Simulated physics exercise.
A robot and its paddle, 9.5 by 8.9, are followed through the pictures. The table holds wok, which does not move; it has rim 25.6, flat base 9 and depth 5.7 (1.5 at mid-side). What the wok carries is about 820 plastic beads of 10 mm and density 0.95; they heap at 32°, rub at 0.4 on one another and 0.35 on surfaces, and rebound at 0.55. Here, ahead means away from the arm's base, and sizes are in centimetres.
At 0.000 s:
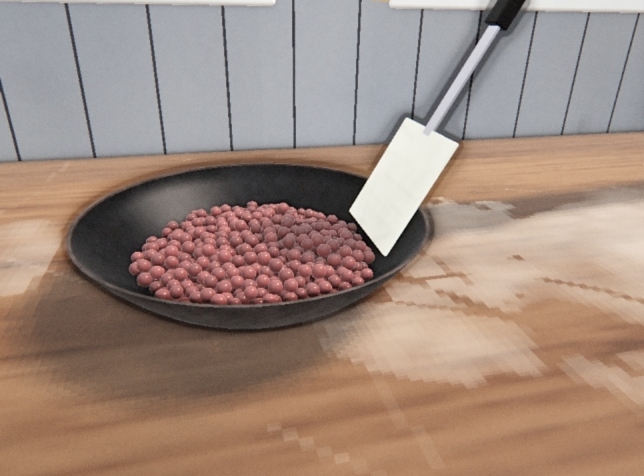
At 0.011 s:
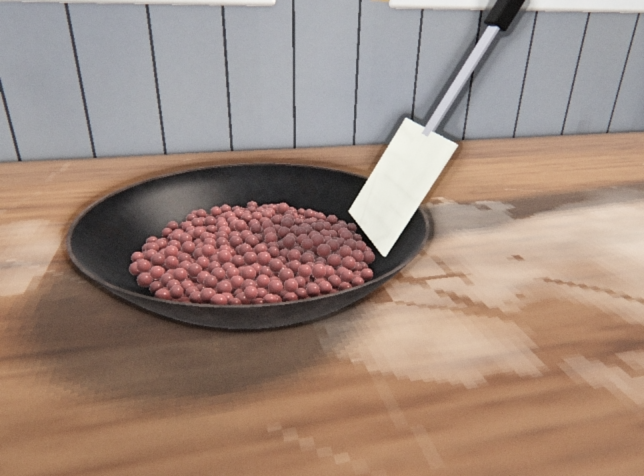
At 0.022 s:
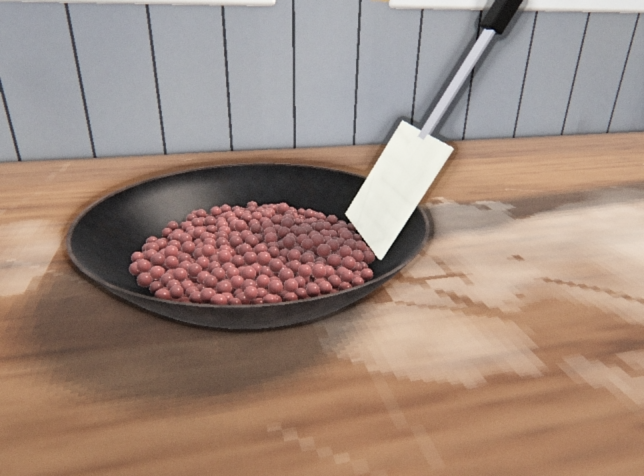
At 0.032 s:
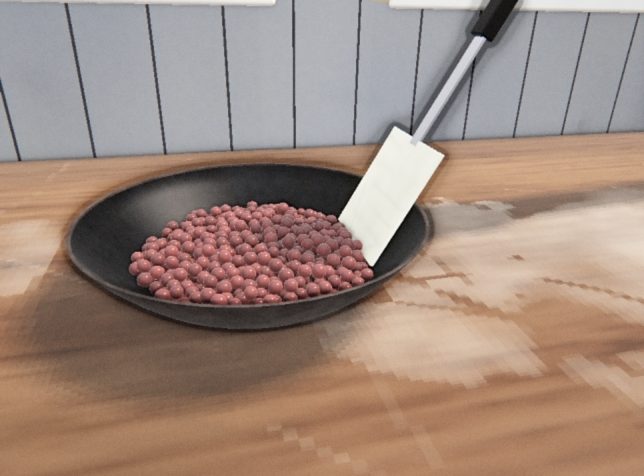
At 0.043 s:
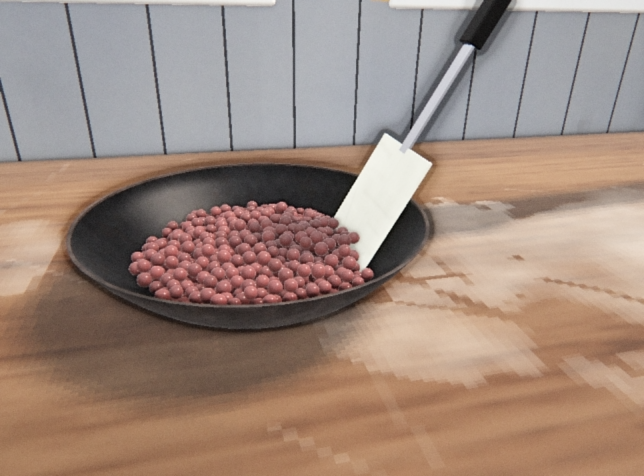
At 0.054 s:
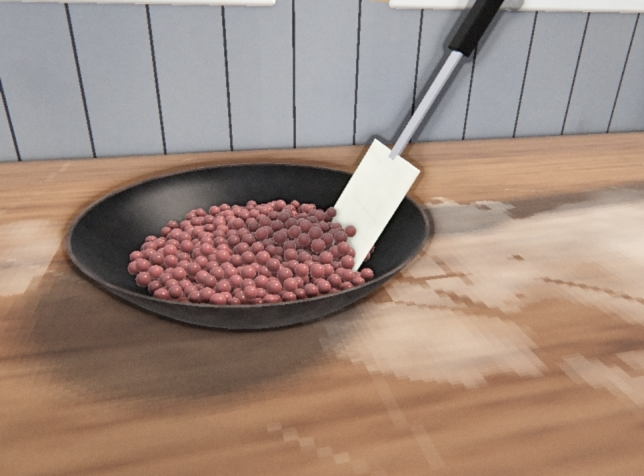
On a wood-grained tabletop with pale, blurry patches, set against a grey panelled wall, a fixed camera looks down at a slight angle. A black wok holds a heap of small dark-pink balls, and a pale paddle with a grey shaft and black grip slants in from the upper right. The paddle slides slowly down and left into the heap's right side, nudging a few balls, while the wok stays still.
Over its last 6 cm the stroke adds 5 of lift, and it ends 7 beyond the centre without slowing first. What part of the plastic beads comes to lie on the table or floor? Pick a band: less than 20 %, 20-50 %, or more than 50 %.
It falls in the band 20-50 %.
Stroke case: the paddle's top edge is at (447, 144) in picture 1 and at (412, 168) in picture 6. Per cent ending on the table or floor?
25 per cent.
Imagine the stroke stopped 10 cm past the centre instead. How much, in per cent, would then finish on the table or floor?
That would give close to 40 per cent.
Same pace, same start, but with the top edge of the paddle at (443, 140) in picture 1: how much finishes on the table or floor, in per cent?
About 25%.
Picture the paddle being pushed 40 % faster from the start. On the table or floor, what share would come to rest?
I'd expect near 35 per cent.
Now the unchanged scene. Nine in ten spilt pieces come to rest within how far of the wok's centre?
Seen from above, roughly 55 cm.
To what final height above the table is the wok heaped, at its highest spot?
6.0 cm.
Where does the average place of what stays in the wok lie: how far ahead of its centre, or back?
3.5 cm ahead.
After 0.11 s, sloping 60°, highest piece 8 above the table; 815 in the wok.
After 0.17 s, sloping 60°, highest piece 14 above the table; 814 in the wok, 1 on the blade or in flight.
After 0.40 s, sloping 60°, highest piece 14 above the table; 605 in the wok, 152 on the table or floor, 58 on the blade or in flight.
After 1.45 s, sloping 60°, highest piece 6 above the table; 605 in the wok, 210 on the table or floor.
At rest, 605 in the wok, 210 on the table or floor. That is 26 % on the table or floor.
